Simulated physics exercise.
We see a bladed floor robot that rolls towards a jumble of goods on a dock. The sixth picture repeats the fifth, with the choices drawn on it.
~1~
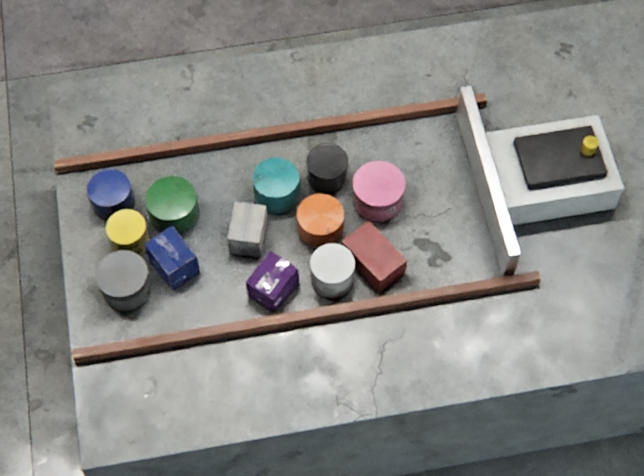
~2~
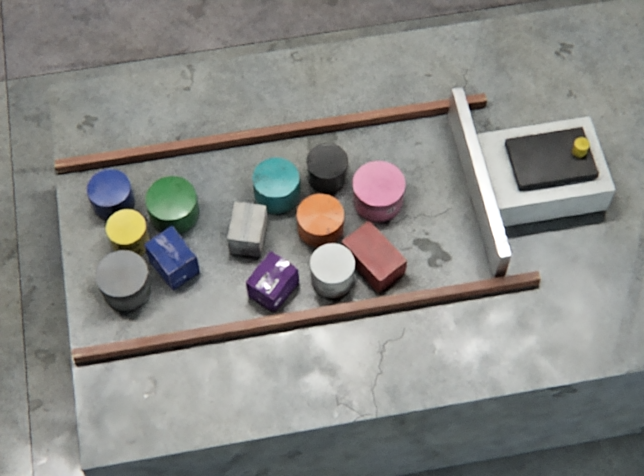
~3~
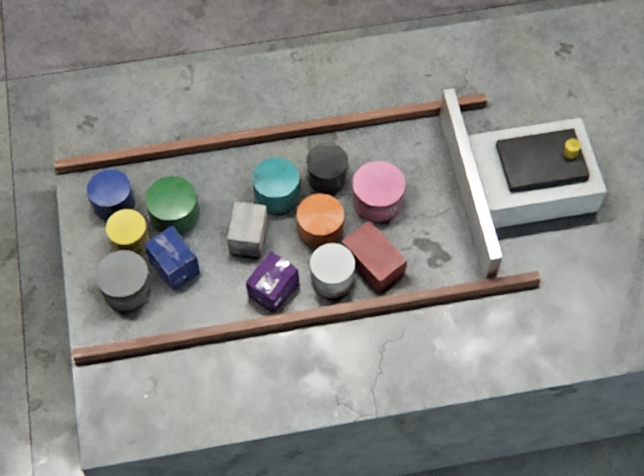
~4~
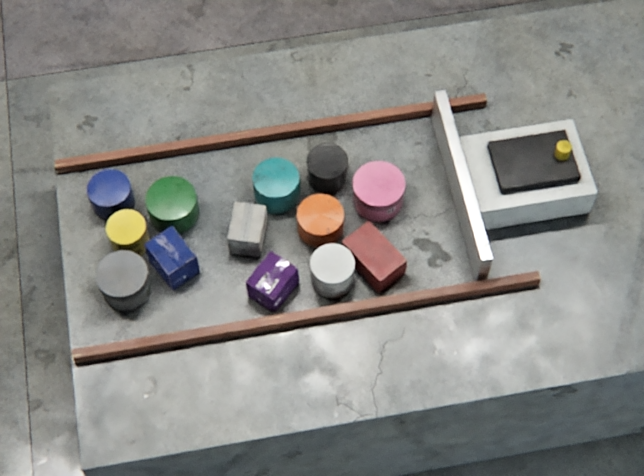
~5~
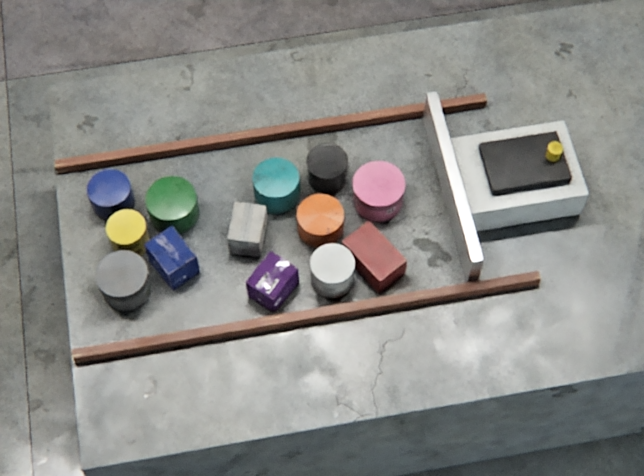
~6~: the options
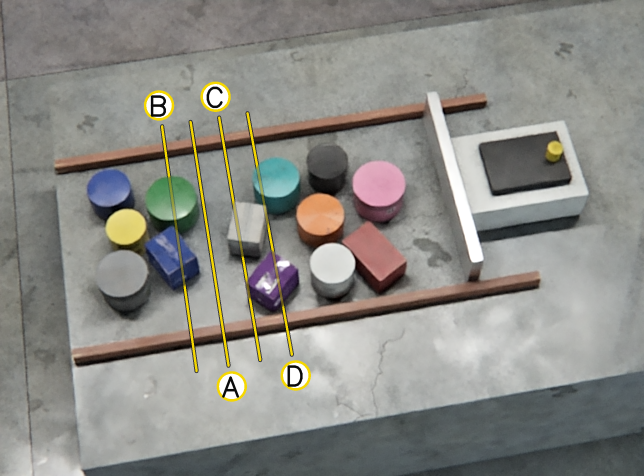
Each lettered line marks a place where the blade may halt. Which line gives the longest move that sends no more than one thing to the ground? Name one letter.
At A, and not beyond.
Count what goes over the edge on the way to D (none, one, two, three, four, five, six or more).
By then, none.
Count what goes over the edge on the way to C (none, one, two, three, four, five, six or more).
In all, none.
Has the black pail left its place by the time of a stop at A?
By then, yes.
On the marked copy, A at (209, 237); B at (178, 242); C at (239, 232); D at (268, 227).
Following A. Soon after the start, robot (432, 177); purple parcel (268, 283); white pail (316, 274).
Later, robot (343, 191); blue box (168, 255); green canister (163, 210).
In the end, robot (277, 202); yellow pail (65, 244); grey pail (76, 302); none fallen.
As for the rest, B drops two; C is within the limit but short; D is within the limit but short.
